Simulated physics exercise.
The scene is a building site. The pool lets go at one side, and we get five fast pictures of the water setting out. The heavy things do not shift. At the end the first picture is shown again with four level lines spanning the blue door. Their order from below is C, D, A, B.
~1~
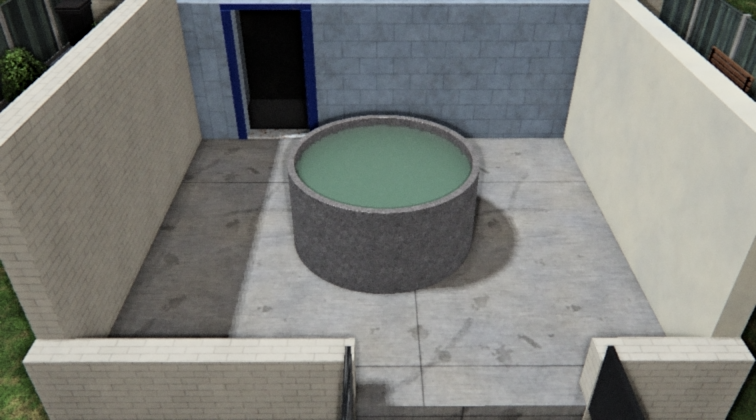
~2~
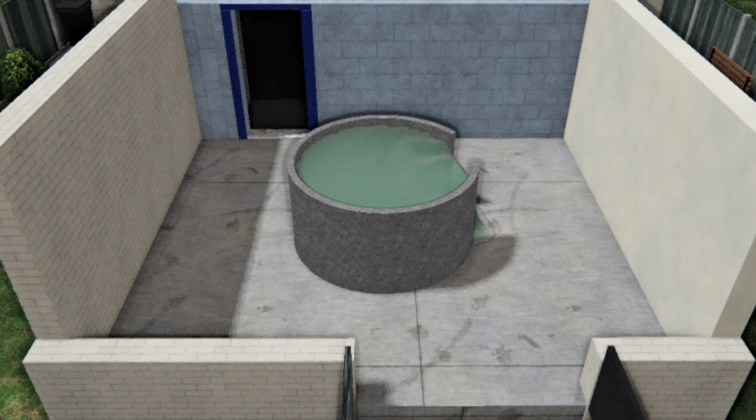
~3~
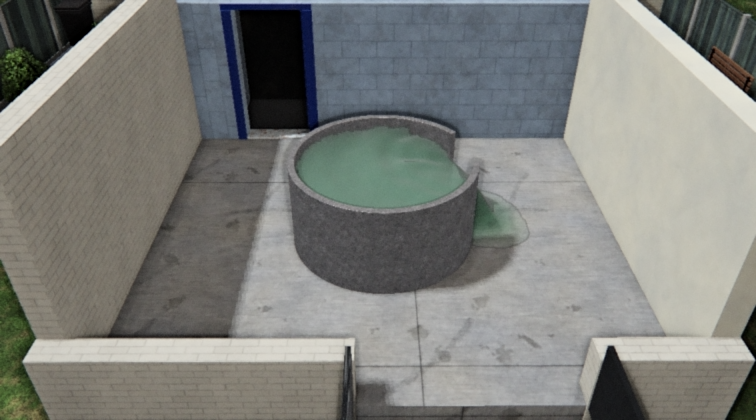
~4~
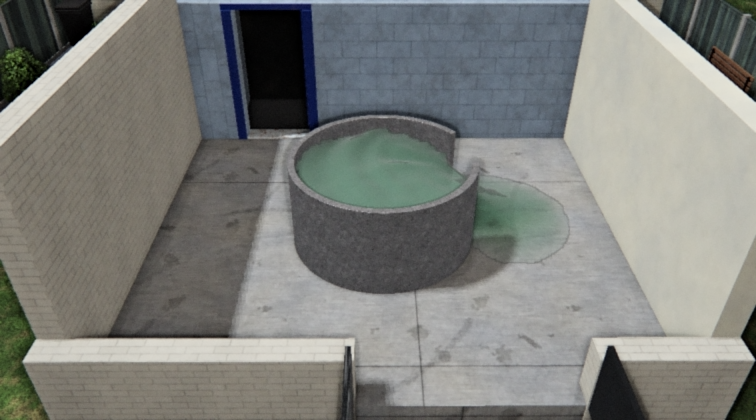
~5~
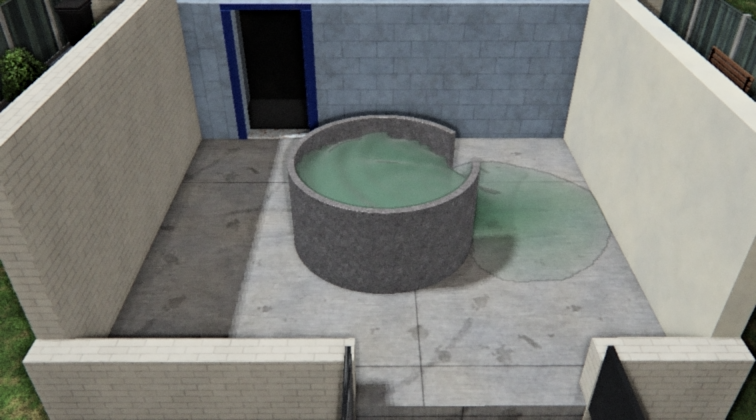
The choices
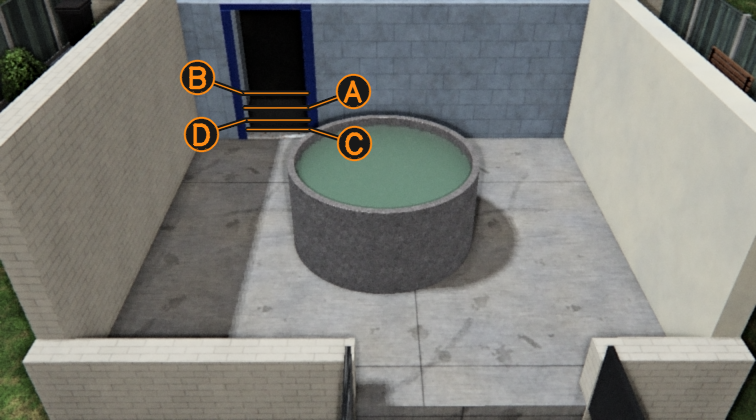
To begin with, greenish water lies still in a round stone pool on a walled concrete yard, near a blue-framed doorway. A gap opens in the pool's right side, and water pours out onto the ground, spreading rightward in a widening, thin green sheet toward the pale wall.
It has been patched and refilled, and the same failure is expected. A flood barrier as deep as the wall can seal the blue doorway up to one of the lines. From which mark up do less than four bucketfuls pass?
That is height C.
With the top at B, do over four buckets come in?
No, that is safe.
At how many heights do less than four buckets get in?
All of the four.
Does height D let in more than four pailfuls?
No.
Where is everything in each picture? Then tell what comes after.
Water in the pool at rest, its middle at (383, 164); foot of the blue doorway at (279, 138); open gate at (474, 333).
Water covers 1 % of the ground, its front hidden from here.
Water covers 3 % of the ground and shows as far out as (520, 231).
Water covers 8 % of the ground and shows as far out as (550, 201).
Water covers 16 % of the ground and shows as far out as (592, 196).
On the marked copy, A at (276, 107); B at (275, 93); C at (278, 129); D at (277, 120); from the bottom up C, D, A, B.
Choosing A, nothing gets over.
Choosing B, nothing gets over.
Choosing C, a splash gets over, under a bucket.
Choosing D, nothing gets over.
